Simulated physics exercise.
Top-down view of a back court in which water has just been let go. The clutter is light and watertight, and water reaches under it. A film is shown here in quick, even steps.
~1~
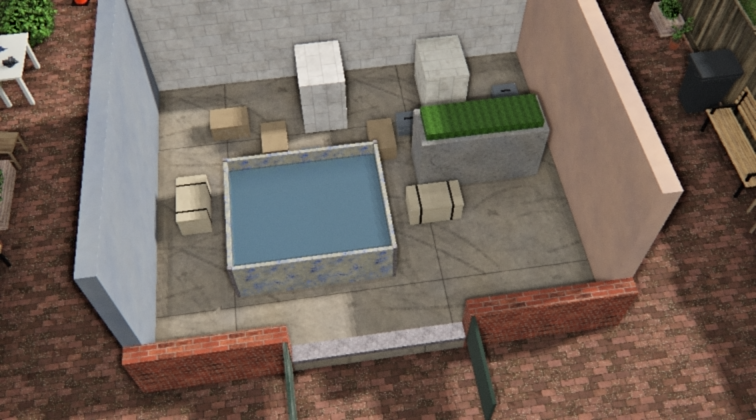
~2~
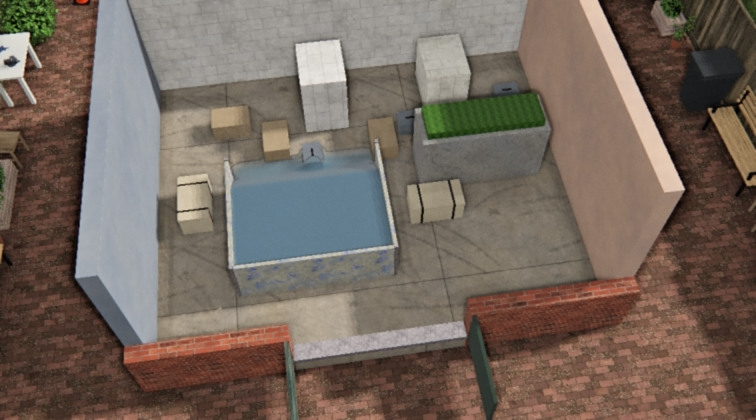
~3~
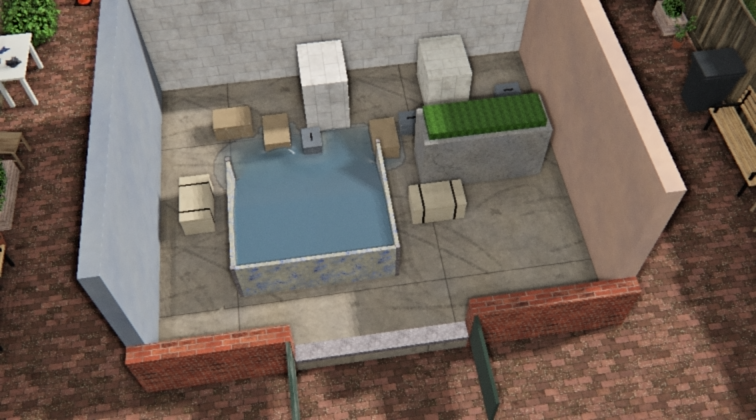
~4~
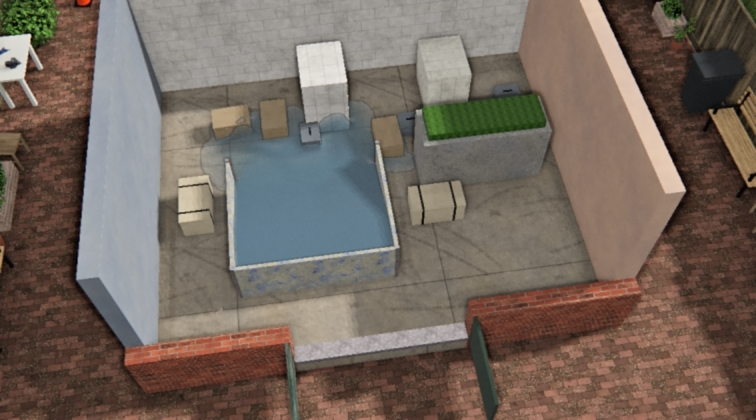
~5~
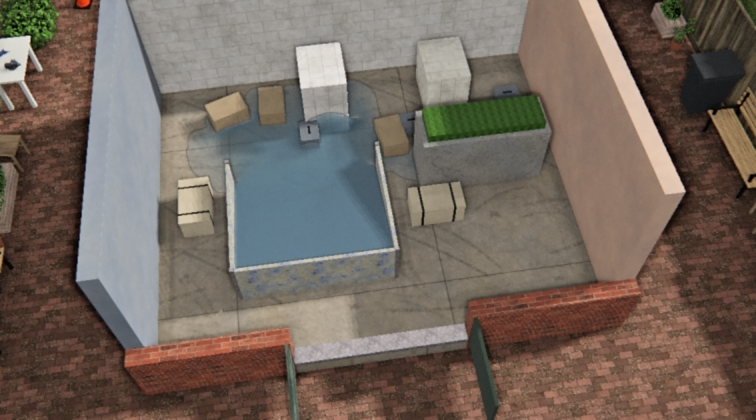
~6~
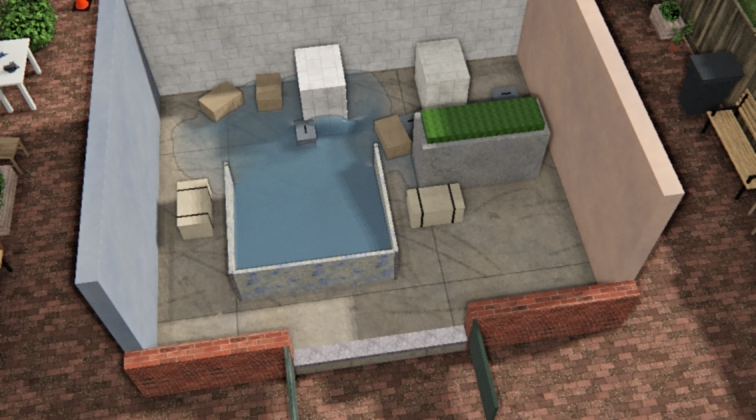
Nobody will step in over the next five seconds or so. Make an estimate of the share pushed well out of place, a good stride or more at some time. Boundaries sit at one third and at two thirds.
The result is a share of two thirds and over.
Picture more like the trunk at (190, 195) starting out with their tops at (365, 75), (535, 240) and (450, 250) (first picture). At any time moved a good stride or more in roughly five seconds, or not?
Going by the order given: Travels that far, stays in place, stays in place.
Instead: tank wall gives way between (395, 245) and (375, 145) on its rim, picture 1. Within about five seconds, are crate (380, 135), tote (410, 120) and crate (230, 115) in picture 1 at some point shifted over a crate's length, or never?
Travels that far, travels that far, falls short.
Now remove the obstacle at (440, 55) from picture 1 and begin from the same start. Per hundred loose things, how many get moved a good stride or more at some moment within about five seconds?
Roughly 90 per cent.
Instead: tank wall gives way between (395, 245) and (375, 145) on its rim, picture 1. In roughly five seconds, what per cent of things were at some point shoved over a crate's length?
Roughly 50 %.
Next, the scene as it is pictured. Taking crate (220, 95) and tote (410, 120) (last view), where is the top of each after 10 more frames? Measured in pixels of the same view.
About (172, 103) and (490, 125).
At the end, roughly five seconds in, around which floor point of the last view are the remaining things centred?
Roughly (374, 193).
A moment on, 3 of 8 are well off their spots; 2 afloat.
Next, 5 of 8 are well off their spots; 4 afloat.
Later, 5 of 8 are well off their spots; 4 afloat.
In the end, 6 of 8 are well off their spots, and 7 have been at some point; 5 afloat.
